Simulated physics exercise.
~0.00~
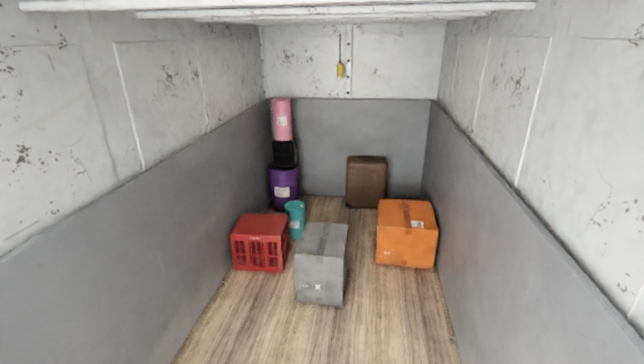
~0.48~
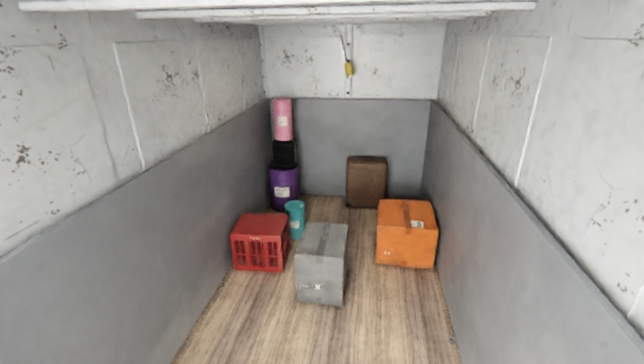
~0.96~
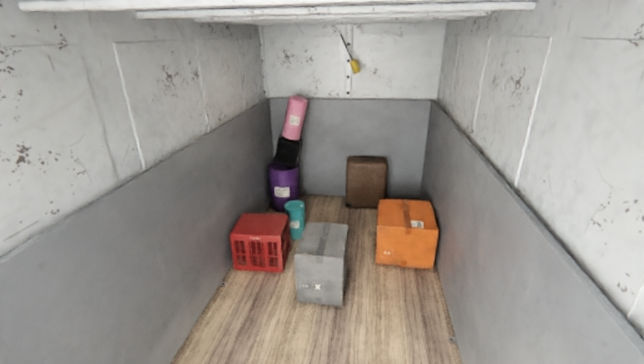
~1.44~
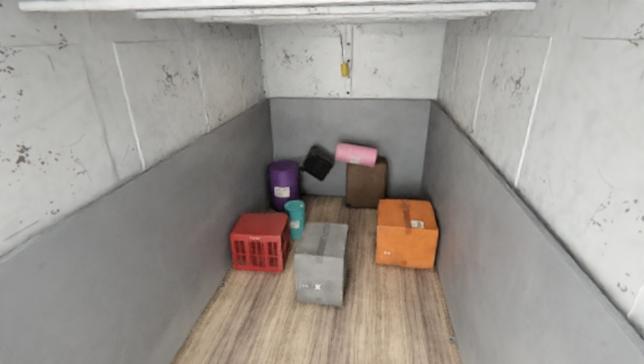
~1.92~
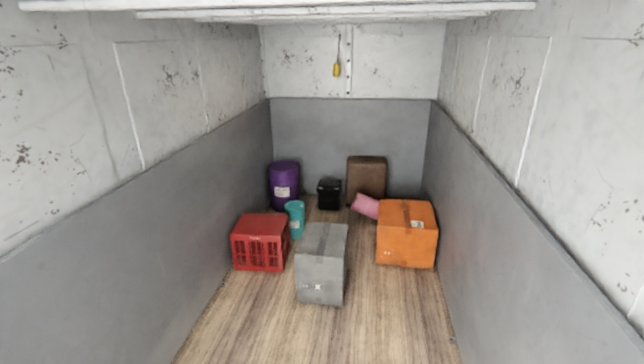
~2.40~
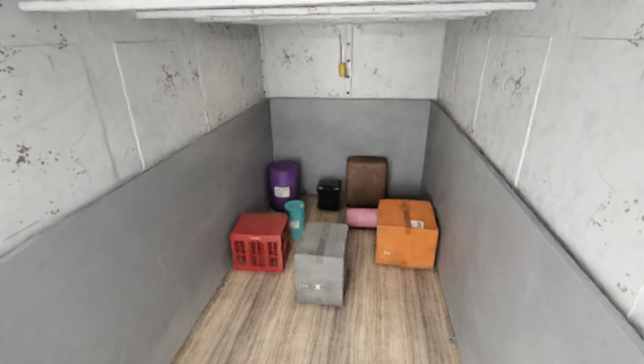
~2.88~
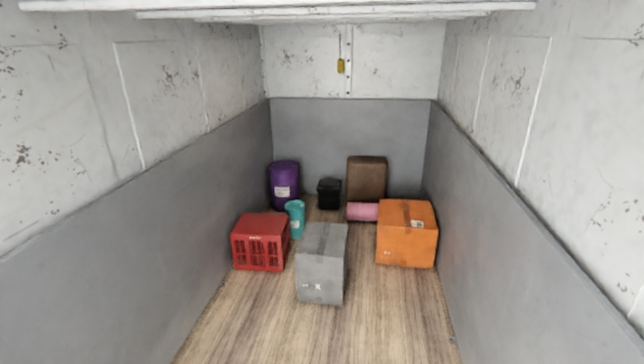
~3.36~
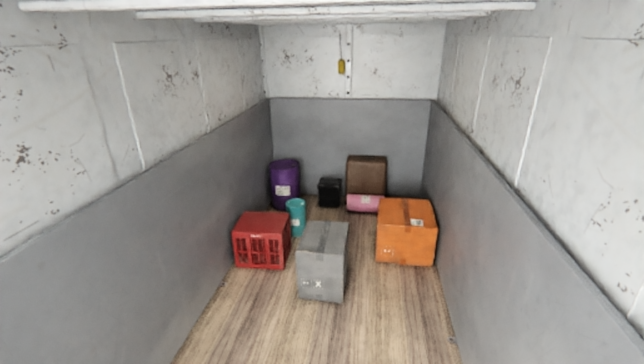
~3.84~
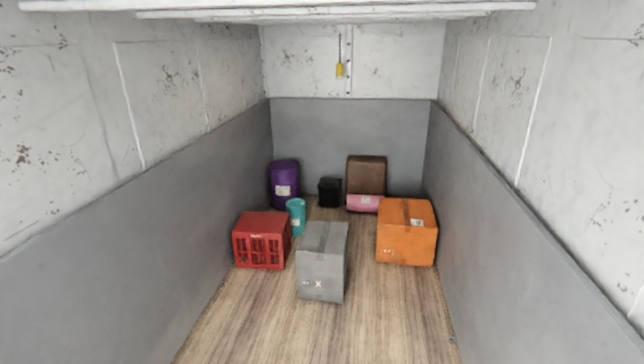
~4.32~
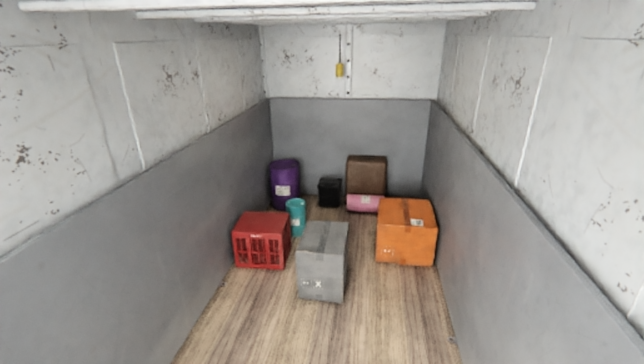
A pink canister and the black case beneath it leaned right and toppled off the purple drum in the van's load bay, tumbling to the floor, where the canister rolled slightly and settled on its side by the brown case, with the black case nearby.
